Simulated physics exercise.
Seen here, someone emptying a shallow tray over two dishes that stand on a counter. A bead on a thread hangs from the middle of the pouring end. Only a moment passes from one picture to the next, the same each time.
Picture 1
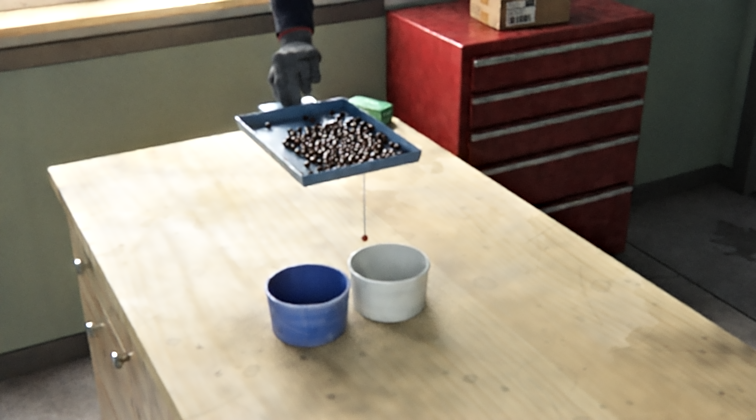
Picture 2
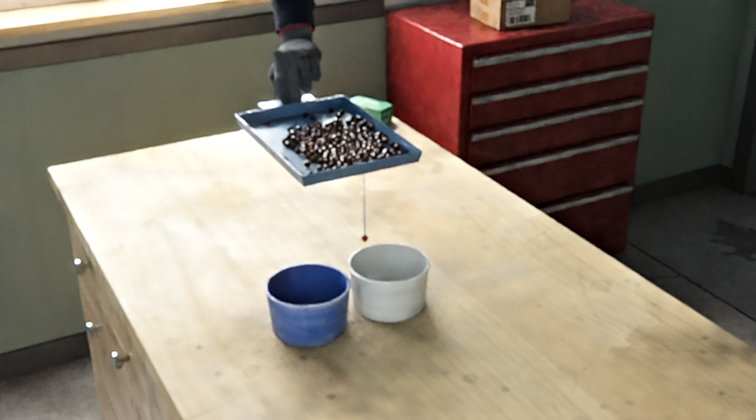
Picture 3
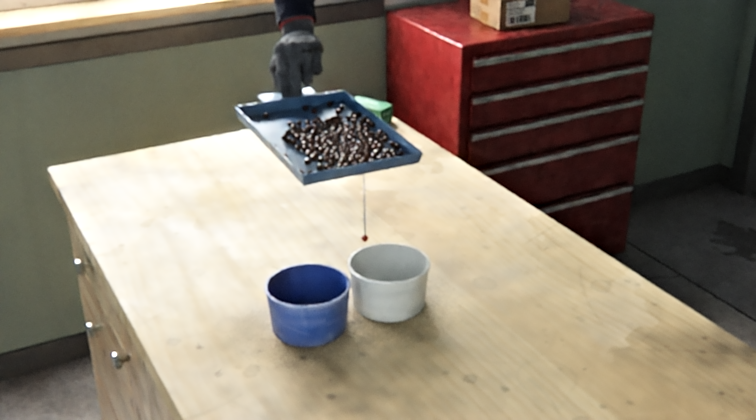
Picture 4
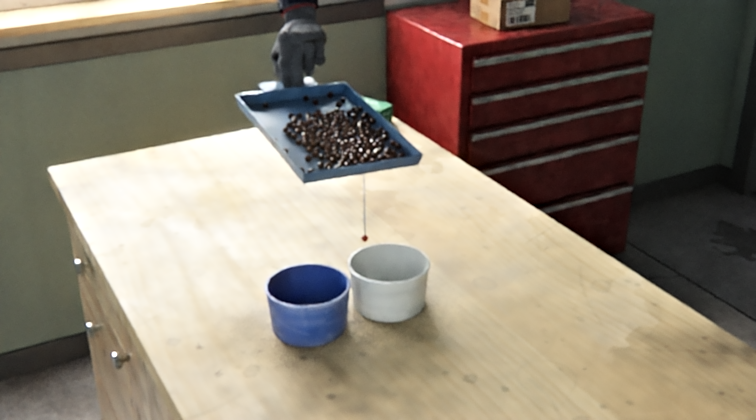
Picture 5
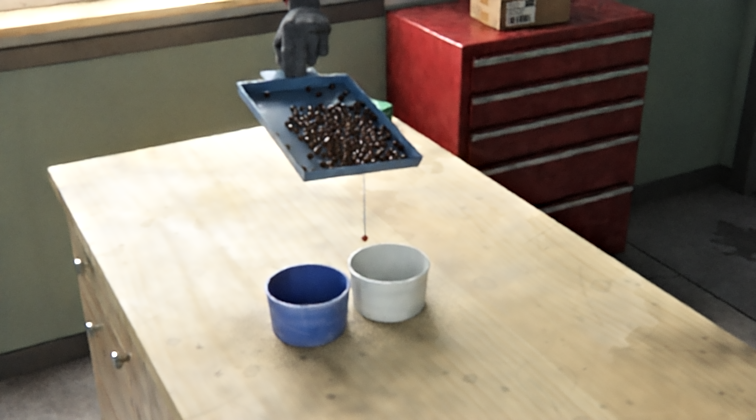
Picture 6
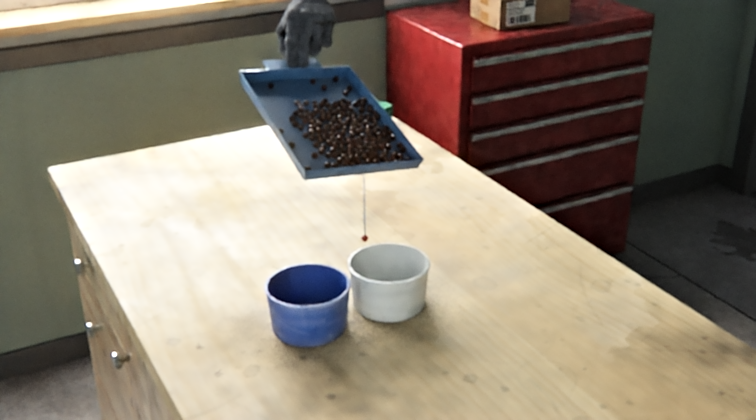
A gloved hand slowly raised the far end of a blue tray of small dark balls, tilting it toward the viewer above a blue bowl and a white bowl, and the balls shifted slightly.
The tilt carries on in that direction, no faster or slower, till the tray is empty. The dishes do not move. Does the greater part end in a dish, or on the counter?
In the dishes lies under half of it.
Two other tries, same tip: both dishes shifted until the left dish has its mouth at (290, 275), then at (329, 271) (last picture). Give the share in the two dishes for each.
Roughly 20 per cent, and 80 per cent.
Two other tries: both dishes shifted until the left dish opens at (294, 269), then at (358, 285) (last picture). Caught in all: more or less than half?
The first try: Under half. The second: Less than half.
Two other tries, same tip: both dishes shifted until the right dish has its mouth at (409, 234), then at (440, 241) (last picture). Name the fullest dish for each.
In turn: Right; the right-hand dish.
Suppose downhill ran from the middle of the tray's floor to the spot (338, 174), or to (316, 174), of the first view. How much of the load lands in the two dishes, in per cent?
About 90 and 60 per cent.
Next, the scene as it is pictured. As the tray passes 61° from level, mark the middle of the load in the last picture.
Roughly at (388, 150).
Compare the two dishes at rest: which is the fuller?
That is the dish on the right.
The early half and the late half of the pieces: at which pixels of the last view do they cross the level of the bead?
Around (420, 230) and then (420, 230).
Soon, tray tipped steeply; nearly all on the tray; a small part in the air.
A while on, tray tipped right over; a small part on the tray; about a quarter in the right dish; about half outside both; a small part in the air.
Towards the end, tray tipped past a quarter turn; about a quarter in the right dish; about two thirds outside both.
Finally, tray tipped past a quarter turn; none in the left dish; about a quarter in the right dish; about two thirds outside both.
